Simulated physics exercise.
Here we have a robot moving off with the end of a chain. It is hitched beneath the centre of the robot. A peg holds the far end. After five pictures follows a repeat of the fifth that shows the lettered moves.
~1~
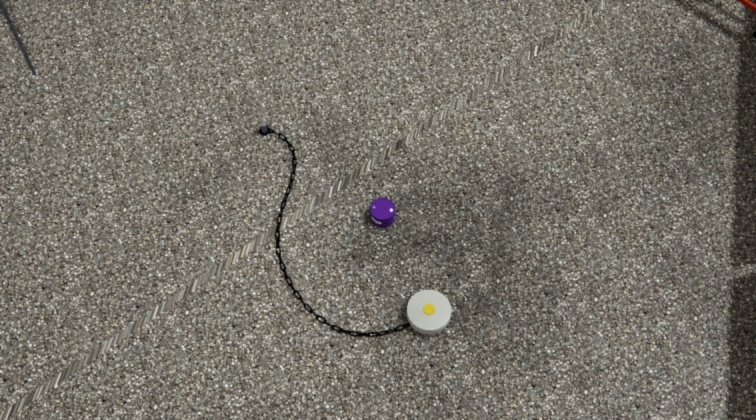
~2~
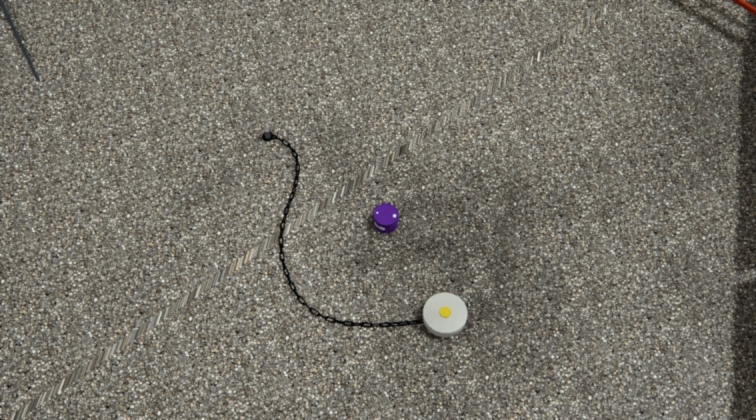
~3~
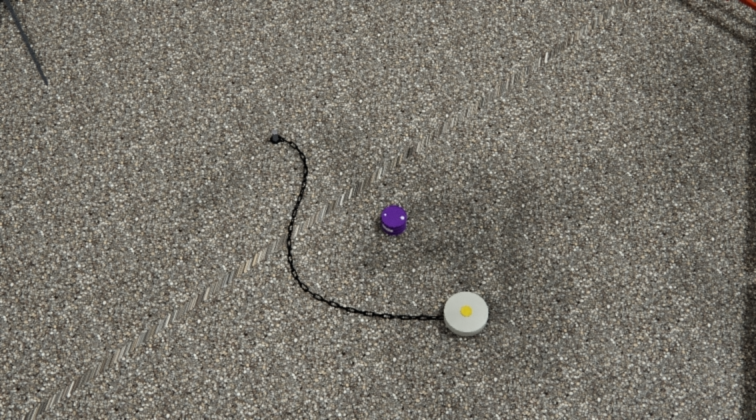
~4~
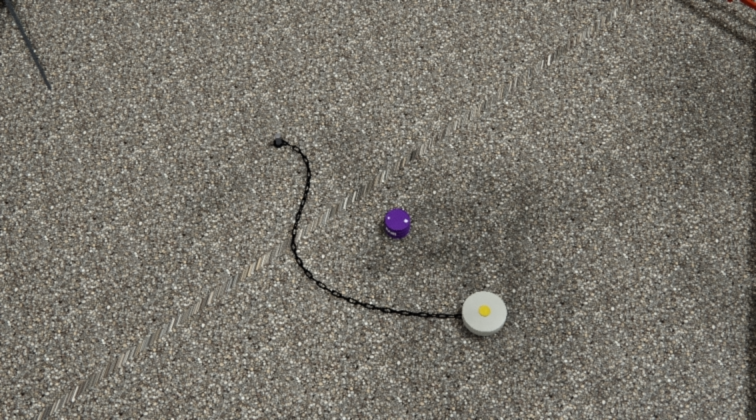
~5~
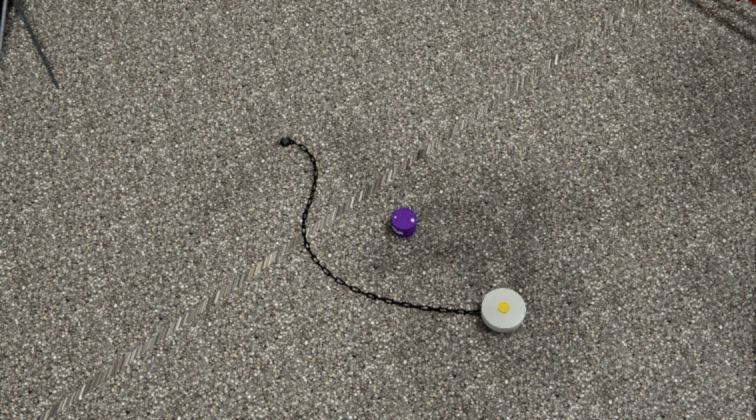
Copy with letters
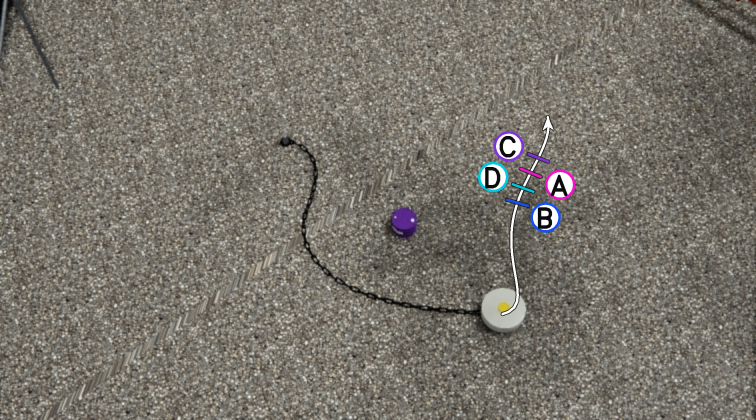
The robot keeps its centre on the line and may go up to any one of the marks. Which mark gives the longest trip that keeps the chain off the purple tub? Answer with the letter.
No farther than D.
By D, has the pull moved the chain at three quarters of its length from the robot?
By then, no.
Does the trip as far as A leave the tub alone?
No.
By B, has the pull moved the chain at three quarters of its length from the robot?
No.
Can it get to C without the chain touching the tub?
No.
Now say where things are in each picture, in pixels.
In the first frame, peg (264, 127); purple tub (383, 213); robot (429, 313).
In the second frame, robot (445, 315); purple tub (386, 218).
In the third frame, robot (466, 315); purple tub (394, 220).
In the fourth frame, robot (484, 314); purple tub (397, 224).
In the fifth frame, robot (503, 311); purple tub (404, 223); peg (285, 139).
On the marked copy, A at (531, 173); B at (517, 203); C at (538, 158); D at (523, 188); the route from (502, 314) via (515, 210) to (548, 117).
Taking D. A third of the way, robot (515, 268), middle of the chain (341, 267).
Two thirds of the way, robot (513, 220), middle of the chain (346, 264).
When it is over, robot (524, 184), middle of the chain (364, 250); nothing has been touched.
As for the rest, A brings the chain against the tub; B is safe but short; C brings the chain against the tub.
